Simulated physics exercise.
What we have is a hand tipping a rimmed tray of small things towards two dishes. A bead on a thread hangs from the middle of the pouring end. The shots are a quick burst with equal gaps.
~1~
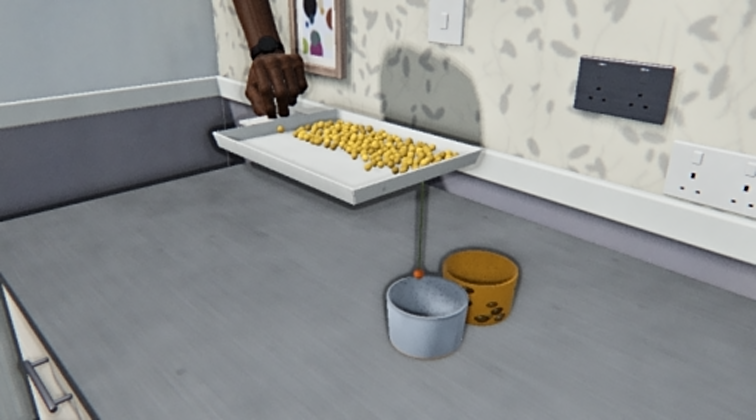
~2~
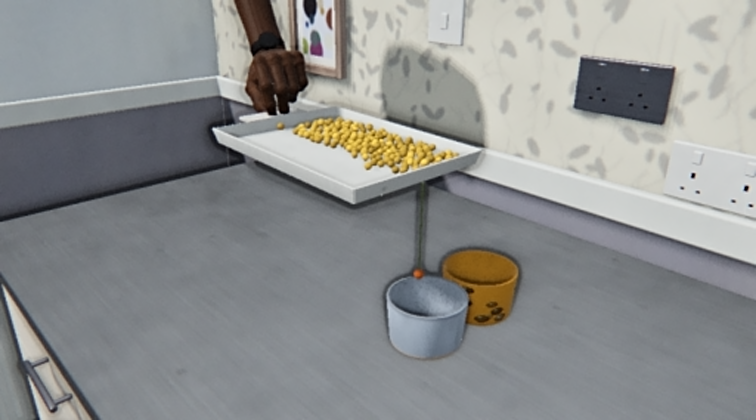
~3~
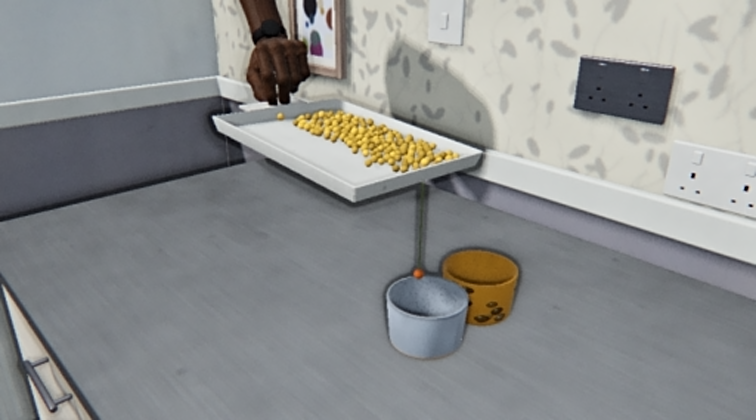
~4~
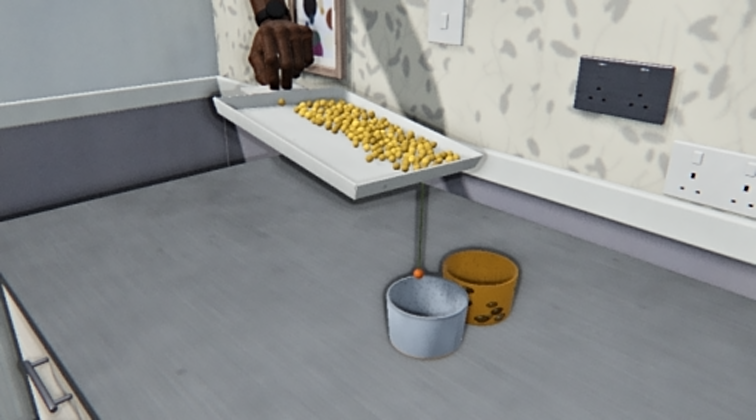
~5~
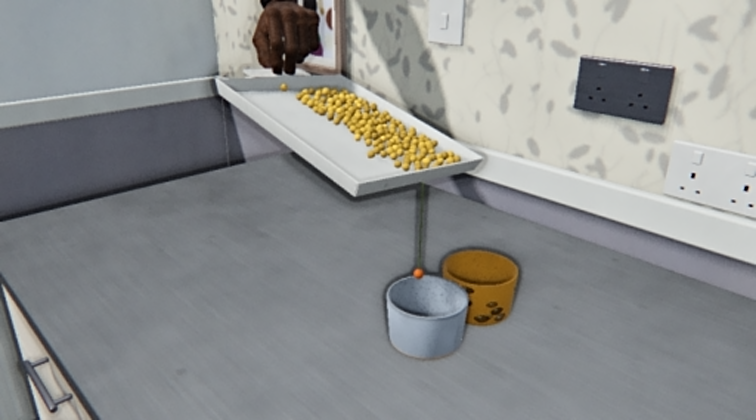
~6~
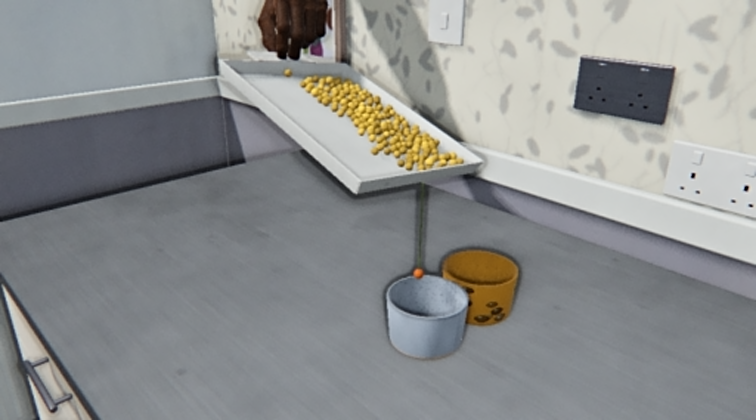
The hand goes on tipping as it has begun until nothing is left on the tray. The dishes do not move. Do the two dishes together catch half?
Caught overall: Over half.
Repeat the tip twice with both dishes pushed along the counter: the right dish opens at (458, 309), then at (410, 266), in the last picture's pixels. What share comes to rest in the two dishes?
About 10 and 0 per cent.
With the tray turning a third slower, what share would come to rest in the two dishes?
Roughly 80 in a hundred.
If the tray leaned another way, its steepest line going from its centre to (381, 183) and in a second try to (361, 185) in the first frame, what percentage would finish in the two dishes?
The first gives 30 %, the second 10 %.
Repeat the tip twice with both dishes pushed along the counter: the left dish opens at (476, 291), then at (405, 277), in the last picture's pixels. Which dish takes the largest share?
At the first place the left dish, at the second the right-hand dish.
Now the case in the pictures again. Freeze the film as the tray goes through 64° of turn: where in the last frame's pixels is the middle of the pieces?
Close to (436, 130).
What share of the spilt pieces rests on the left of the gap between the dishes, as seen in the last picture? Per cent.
Some 10 per cent.
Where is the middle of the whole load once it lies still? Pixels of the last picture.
Around (479, 302).
Shortly afterwards, tray tipped steeply; all but a few on the tray; only a few in the air.
Next, tray tipped past a quarter turn; a little on the tray; only a few in the left dish; near half in the right dish; a little outside both; near a quarter in the air.
Some moments later, tray tipped past a quarter turn; a little in the left dish; the bulk in the right dish; a little outside both.
In the end, tray tipped past a quarter turn; a little in the left dish; the bulk in the right dish; a little outside both.
